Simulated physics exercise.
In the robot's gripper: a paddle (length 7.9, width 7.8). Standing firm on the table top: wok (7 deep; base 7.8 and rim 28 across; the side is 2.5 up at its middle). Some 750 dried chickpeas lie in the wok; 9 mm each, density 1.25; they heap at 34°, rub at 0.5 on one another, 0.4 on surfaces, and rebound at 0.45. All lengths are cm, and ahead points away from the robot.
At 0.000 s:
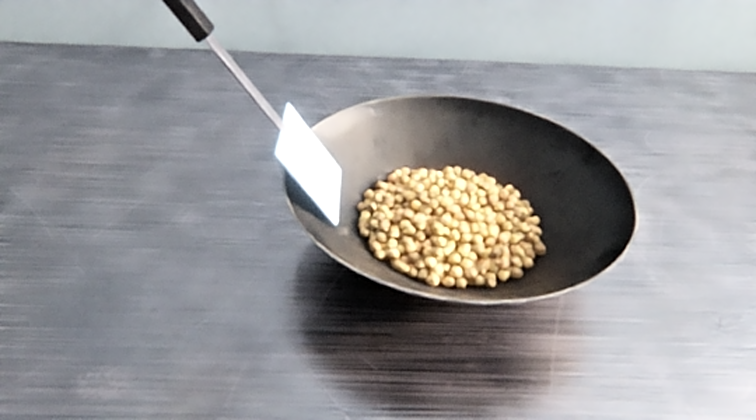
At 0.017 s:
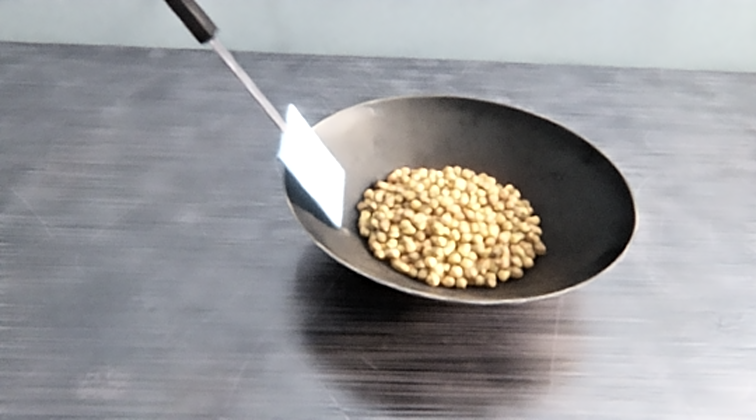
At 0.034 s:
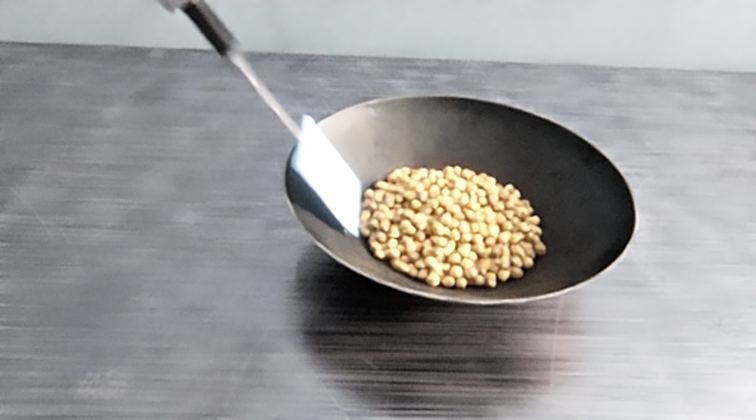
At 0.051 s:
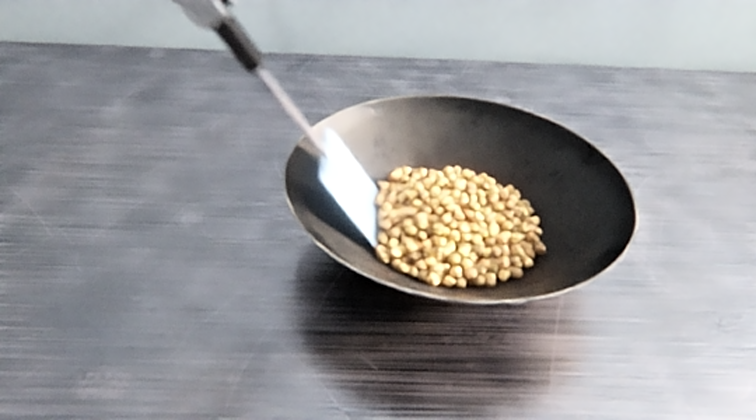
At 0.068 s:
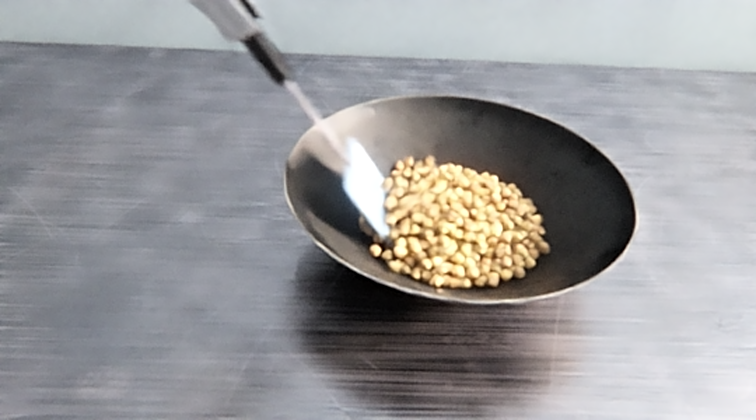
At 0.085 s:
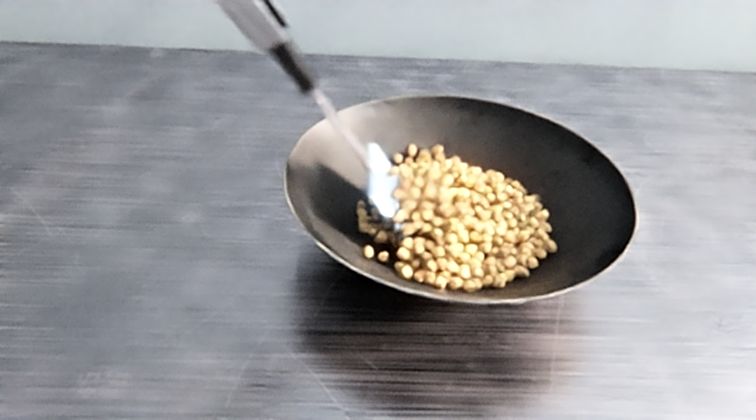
A robotic gripper holding a flat, shiny paddle by its dark handle moves it rightward and down along the left inside of a dark wok on a table. The paddle reaches the heap of dried chickpeas and pushes into its left side, nudging some rightward and mounding them slightly, while a few lie loose near the blade.
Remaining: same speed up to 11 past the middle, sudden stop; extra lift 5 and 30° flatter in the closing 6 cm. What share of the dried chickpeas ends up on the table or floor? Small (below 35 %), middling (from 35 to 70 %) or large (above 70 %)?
Share on the table or floor: Middling (from 35 to 70 %).
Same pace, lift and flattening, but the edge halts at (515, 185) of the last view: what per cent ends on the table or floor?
Some 15 per cent.
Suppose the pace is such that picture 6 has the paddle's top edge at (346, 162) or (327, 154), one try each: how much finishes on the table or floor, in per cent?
About 35 and 25 per cent.
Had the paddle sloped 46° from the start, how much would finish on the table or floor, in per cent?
In that case some 45 per cent.
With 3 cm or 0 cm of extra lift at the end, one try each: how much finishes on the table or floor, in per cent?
About 45 and 45 per cent.
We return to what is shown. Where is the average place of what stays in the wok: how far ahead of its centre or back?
Roughly 3.0 cm ahead.
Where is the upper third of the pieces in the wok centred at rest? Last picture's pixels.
Around (539, 213).
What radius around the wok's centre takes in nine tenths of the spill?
About 90 cm.
By 0.13 s, sloping 56°, highest piece 11 above the table; 749 in the wok.
By 0.17 s, sloping 48°, highest piece 13 above the table; 748 in the wok, 1 on the blade or in flight.
By 0.39 s, sloping 26°, highest piece 23 above the table; 410 in the wok, 94 on the table or floor, 245 on the blade or in flight.
By 1.44 s, sloping 26°, highest piece 6 above the table; 410 in the wok, 339 on the table or floor.
Final count, 410 in the wok, 339 on the table or floor. That is 45 % on the table or floor.
